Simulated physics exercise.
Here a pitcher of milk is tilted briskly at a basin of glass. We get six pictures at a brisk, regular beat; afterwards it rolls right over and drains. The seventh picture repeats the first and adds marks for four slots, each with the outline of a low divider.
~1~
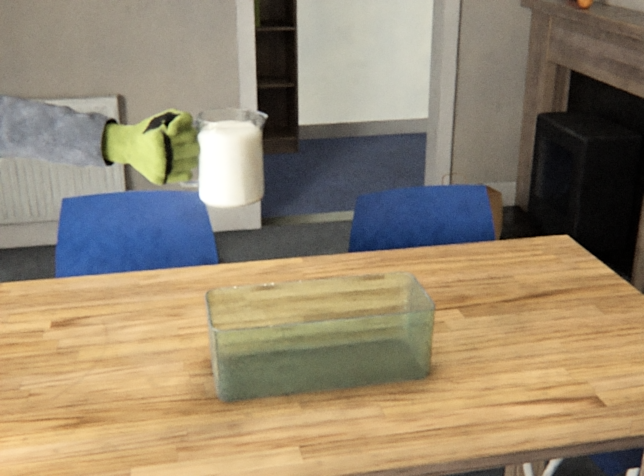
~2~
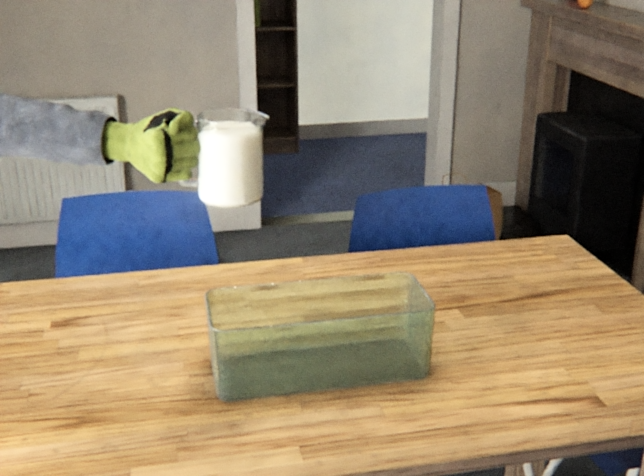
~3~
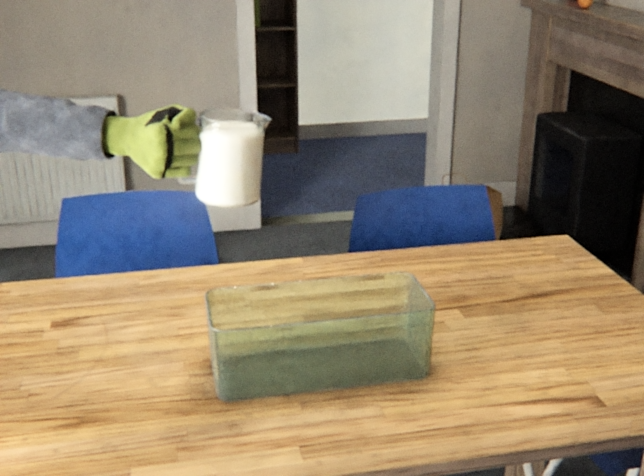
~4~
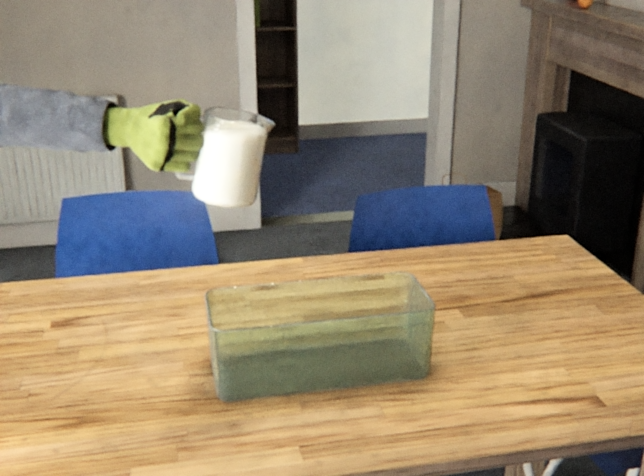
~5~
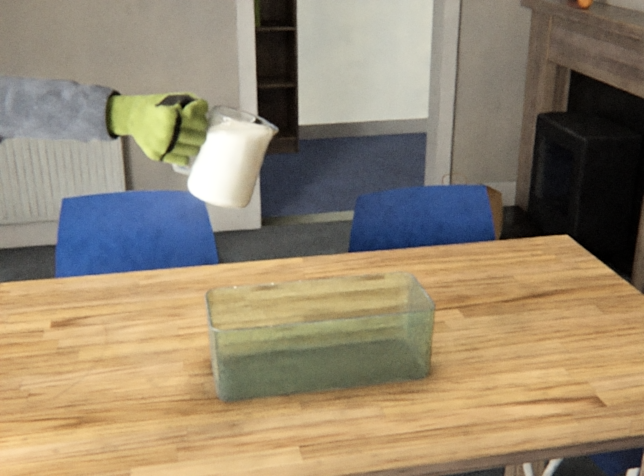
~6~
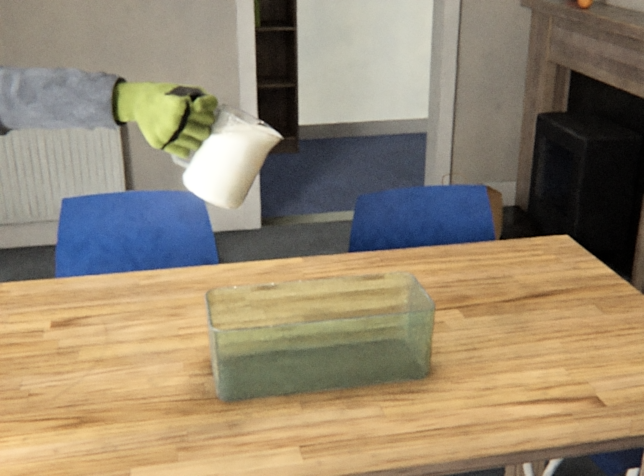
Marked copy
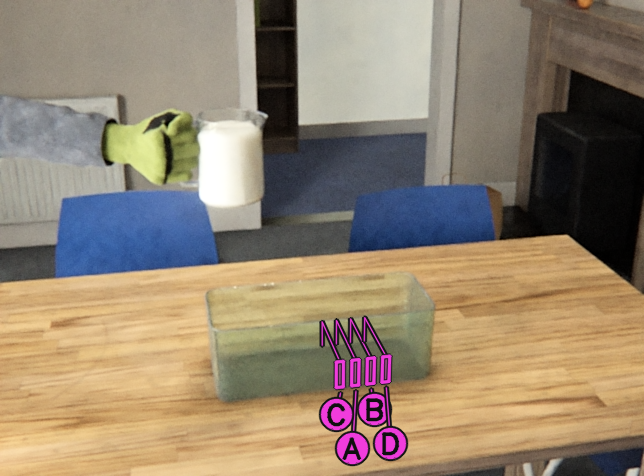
Green-gloved hand holding a glass pitcher of milk upright, then tilting it rightward above a glass basin on a wooden table.
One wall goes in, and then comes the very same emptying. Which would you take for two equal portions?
It is A.
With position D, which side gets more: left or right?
More ends on the left.
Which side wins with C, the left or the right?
The right side.
On the marked copy, A at (355, 390); B at (371, 389); C at (340, 392); D at (386, 387).
With A, about 50 % ends left of the wall and 48 % right of it.
With B, about 88 % ends left of the wall and 5 % right of it; 8 % is lost outside.
With C, about 9 % ends left of the wall and 89 % right of it.
With D, about 89 % ends left of the wall and 6 % right of it; 6 % is lost outside.
